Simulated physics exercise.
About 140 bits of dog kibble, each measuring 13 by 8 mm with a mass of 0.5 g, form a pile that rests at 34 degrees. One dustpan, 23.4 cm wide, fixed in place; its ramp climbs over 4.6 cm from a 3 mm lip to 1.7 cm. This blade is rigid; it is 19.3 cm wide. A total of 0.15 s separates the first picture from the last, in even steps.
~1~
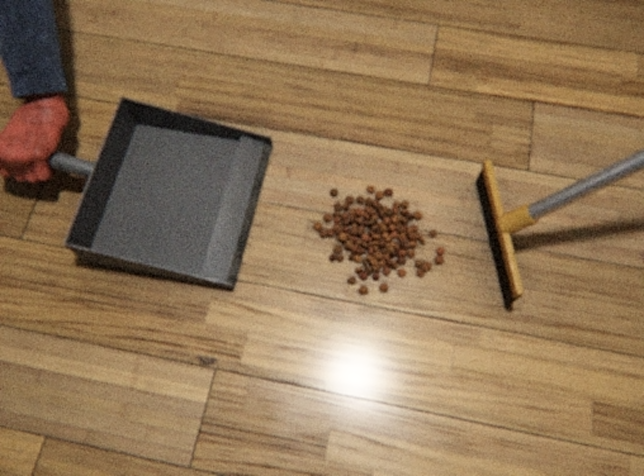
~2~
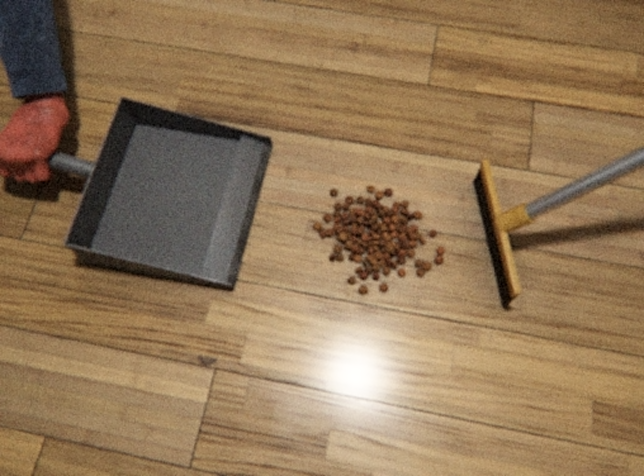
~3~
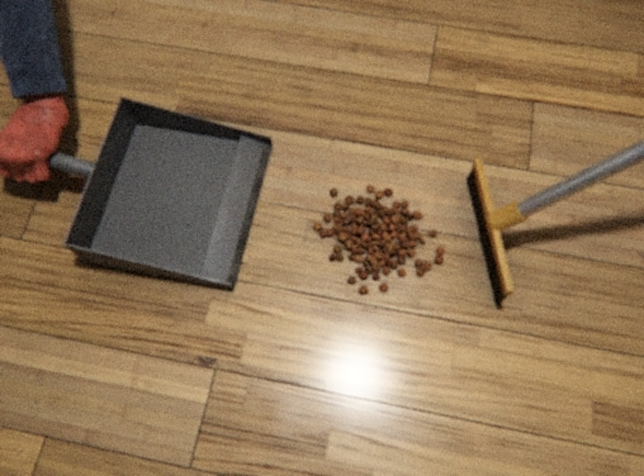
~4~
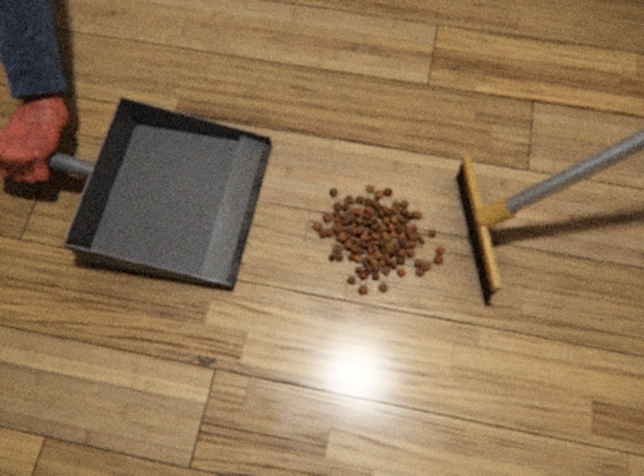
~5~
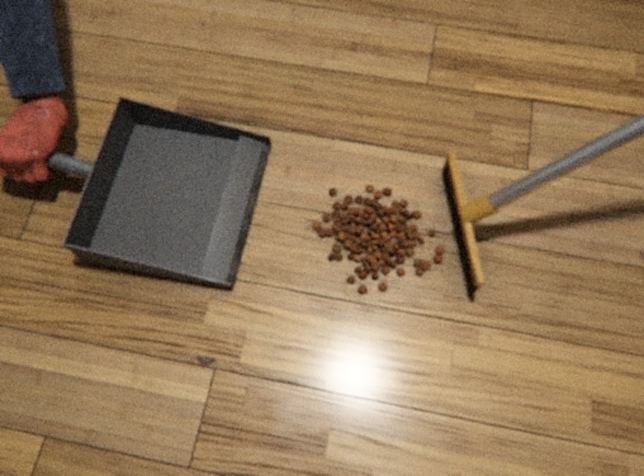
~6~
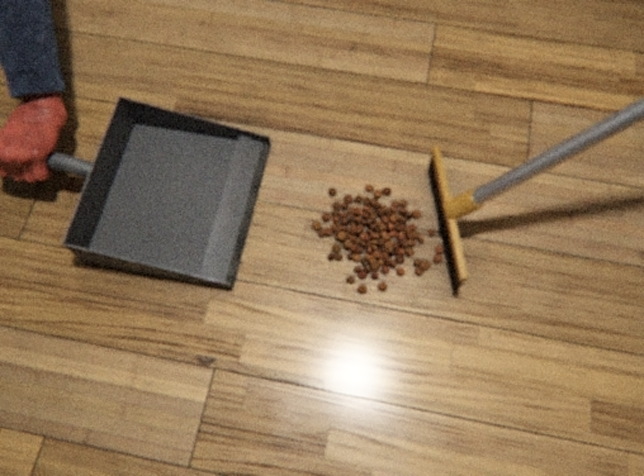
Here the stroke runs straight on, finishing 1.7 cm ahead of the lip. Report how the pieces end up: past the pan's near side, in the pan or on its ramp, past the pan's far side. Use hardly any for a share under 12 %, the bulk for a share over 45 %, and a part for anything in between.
Near side: Hardly any, pan: Hardly any, far side: Hardly any.
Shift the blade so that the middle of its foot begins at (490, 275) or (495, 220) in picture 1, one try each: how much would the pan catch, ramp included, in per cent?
Roughly 15 % and 0 %.
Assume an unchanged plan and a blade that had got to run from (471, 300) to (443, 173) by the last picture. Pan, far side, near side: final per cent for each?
The pan gets 15, the far side 0 and the near side 20.
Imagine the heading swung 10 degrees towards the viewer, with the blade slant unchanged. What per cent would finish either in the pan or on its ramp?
Estimate: 5 % in pan or on ramp.
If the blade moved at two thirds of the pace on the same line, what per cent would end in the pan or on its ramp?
It would be around 0 per cent.
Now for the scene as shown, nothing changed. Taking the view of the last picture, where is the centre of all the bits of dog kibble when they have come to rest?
About (272, 228).
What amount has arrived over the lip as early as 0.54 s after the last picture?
Some 5 in a hundred by that moment.
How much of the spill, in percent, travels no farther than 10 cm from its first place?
About 15 per cent.
Then, 0.18 s after the last picture, middle of the blade 16 cm from the lip; 0 % over the lip, far side 0 %, near side 0 %.
Then, 0.30 s after the last picture, middle of the blade 8 cm from the lip; 0 % over the lip, far side 0 %, near side 0 %.
Then, 0.54 s after the last picture, middle of the blade 5 cm from the lip; 5 % over the lip, far side 0 %, near side 0 %.
In the end, near side 0 %, pan 5 %, far side 0 %, in front of the lip or behind the blade 95 %.
